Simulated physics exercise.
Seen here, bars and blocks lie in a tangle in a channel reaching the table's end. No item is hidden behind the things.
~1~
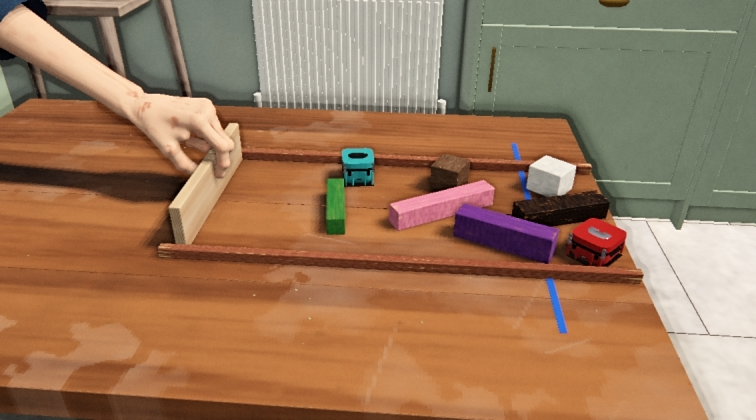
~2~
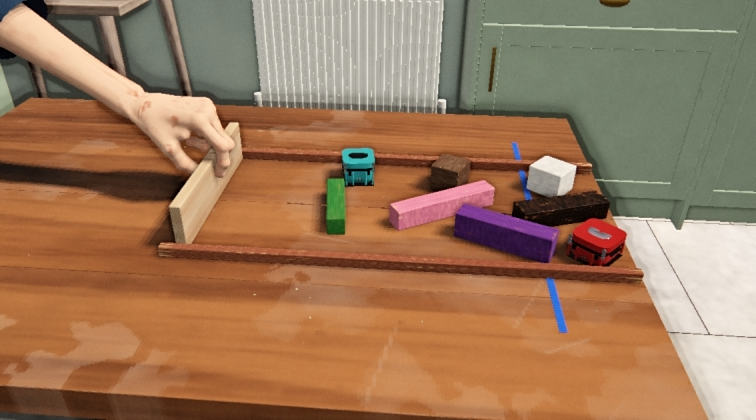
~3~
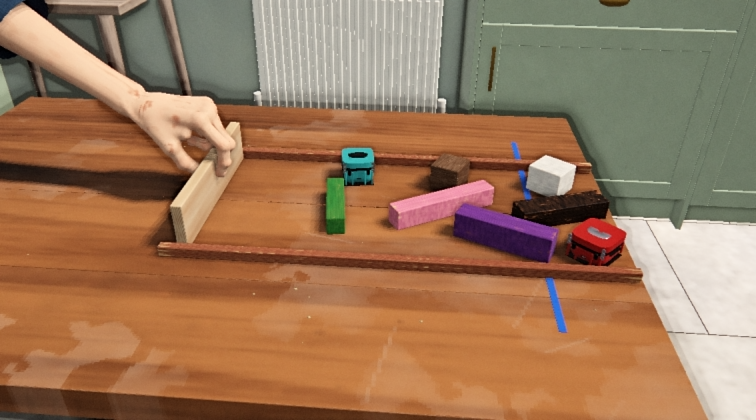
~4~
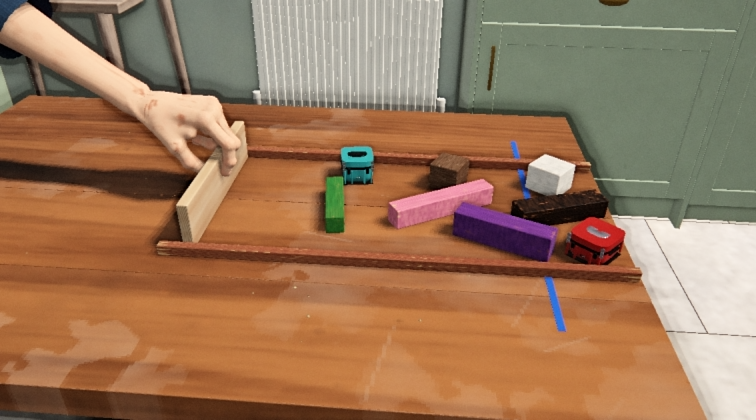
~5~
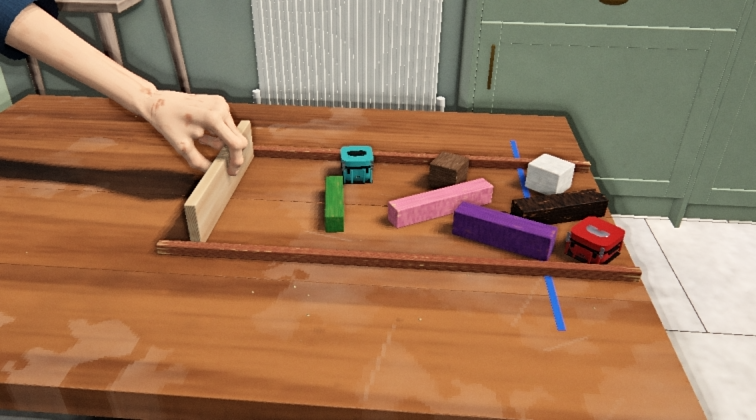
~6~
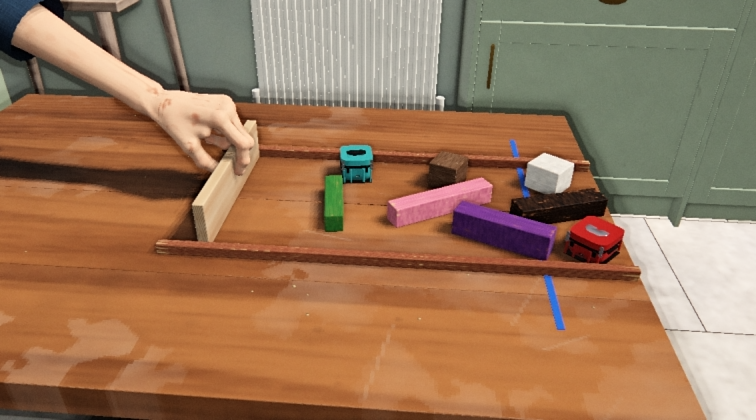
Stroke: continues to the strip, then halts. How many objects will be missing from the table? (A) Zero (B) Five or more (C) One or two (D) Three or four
One or two (C).
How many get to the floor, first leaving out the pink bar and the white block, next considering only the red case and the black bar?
1, then 1.
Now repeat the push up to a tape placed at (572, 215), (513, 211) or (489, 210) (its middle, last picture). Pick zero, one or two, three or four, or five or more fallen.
Taking them in turn, five or over; either one or two; none.
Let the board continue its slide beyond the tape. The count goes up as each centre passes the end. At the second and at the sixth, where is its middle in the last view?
First about (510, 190), next about (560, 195).
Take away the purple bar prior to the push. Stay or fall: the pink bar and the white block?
As for the pink bar, it is left in place; as for the white block, it topples off.
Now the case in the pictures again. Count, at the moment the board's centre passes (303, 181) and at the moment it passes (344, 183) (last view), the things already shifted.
That gives 0 for the first and 2 for the second.
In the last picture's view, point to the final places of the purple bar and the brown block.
One ends up near (620, 248) and the other near (571, 175).
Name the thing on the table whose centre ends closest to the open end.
Black bar.
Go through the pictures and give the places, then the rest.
The first frame shows red case (597, 245); black bar (560, 210); white block (551, 178); board (211, 180); tape (533, 215).
The second frame shows black bar (560, 210); turquoise case (358, 167).
The third frame shows white block (551, 177); purple bar (504, 233).
The fourth frame shows red case (595, 243); board (217, 178).
The fifth frame shows black bar (559, 208); brown block (449, 172).
The sixth frame shows red case (594, 242); black bar (558, 208); white block (549, 175); board (231, 177); tape (531, 212).
A little later, none off yet; red case at rest near (594, 242); black bar at rest near (558, 208); white block at rest near (549, 175).
When it is over, the number that fall off is one or two; down, white block and red case.
